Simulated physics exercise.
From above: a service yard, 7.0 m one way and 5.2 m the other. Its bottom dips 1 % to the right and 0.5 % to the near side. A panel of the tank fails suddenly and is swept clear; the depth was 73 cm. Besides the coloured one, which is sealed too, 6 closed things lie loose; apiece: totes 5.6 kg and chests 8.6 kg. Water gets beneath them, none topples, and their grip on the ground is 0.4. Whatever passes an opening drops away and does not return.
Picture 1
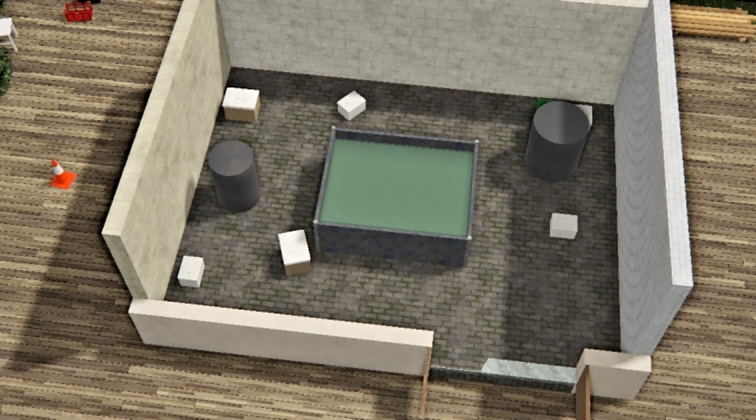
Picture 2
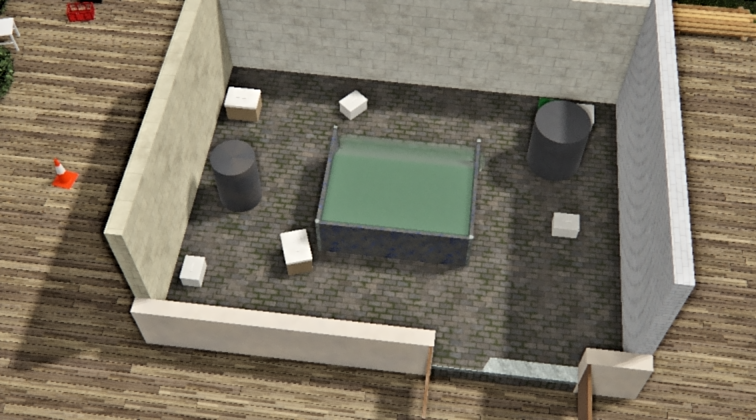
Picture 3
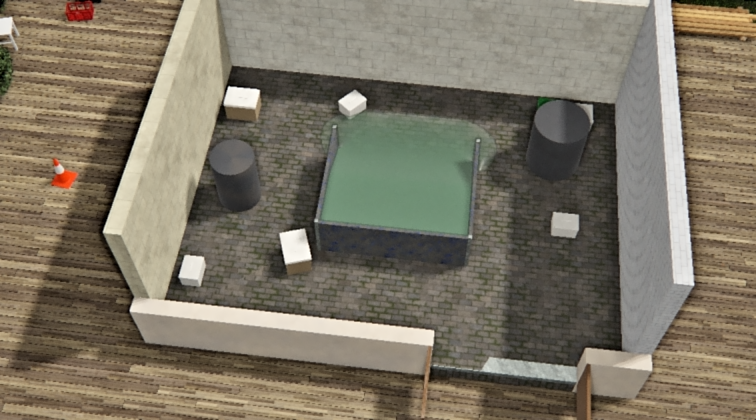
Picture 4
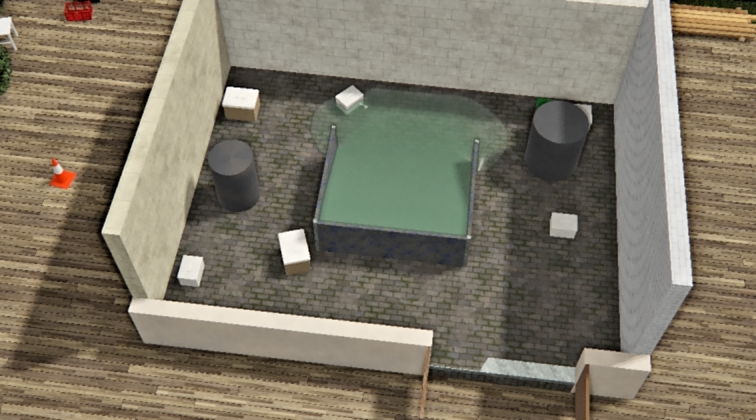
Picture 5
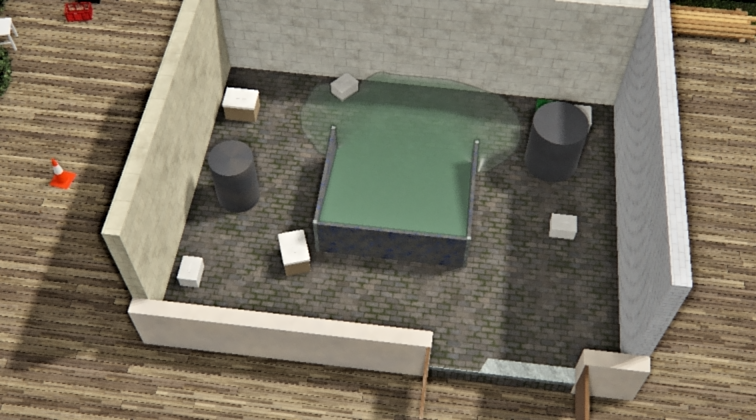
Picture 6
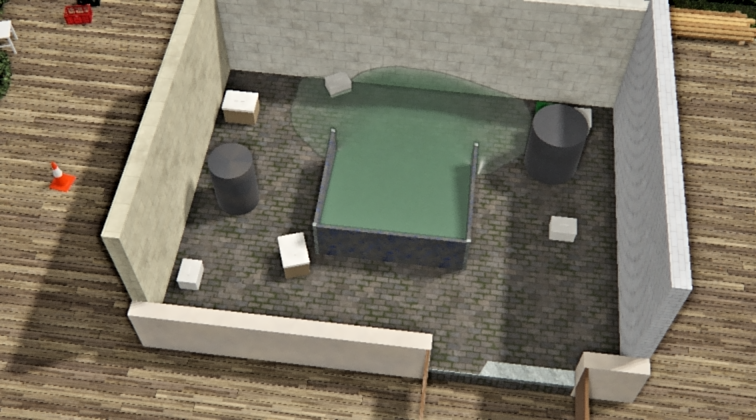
Green water poured out of the far side of a tank in a walled yard and spread across the paving to the back wall, pushing one small white box slightly back and left.
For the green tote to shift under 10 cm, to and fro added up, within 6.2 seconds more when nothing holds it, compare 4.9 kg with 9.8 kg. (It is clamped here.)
Verdict: Neither load is enough.
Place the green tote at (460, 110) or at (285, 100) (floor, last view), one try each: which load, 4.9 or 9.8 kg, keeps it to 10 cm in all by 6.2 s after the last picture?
In turn: Neither is enough; neither holds.
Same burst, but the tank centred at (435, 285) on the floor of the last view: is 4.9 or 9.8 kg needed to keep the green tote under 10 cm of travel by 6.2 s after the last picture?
Then neither weight holds it.
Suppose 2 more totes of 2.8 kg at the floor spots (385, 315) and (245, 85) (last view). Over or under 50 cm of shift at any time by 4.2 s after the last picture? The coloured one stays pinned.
In turn: Short of it, more.
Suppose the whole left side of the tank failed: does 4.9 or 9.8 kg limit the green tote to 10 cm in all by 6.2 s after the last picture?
In that case neither load is enough.
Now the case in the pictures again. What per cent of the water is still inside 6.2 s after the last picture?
Some 88 per cent remains.
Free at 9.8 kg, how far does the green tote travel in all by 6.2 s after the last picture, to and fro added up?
Some 100 cm in all.
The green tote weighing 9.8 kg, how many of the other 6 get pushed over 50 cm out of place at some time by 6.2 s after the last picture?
That makes 6.
Then, 0.6 s after the last picture the green tote would be 23 cm from its start with 4.9 kg and 14 cm from its start with 9.8 kg; 9 cm of water round it then.
Then, 2.3 s after the last picture the green tote would be 160 cm from its start with 4.9 kg and 95 cm from its start with 9.8 kg; 23 cm of water round it then.
Then, 4.2 s after the last picture the green tote would be 496 cm from its start with 4.9 kg and 95 cm from its start with 9.8 kg; 15 cm of water round it then.
Then, 6.2 s after the last picture the green tote would be gone out with 4.9 kg and 95 cm from its start with 9.8 kg; 7 cm of water round it then.
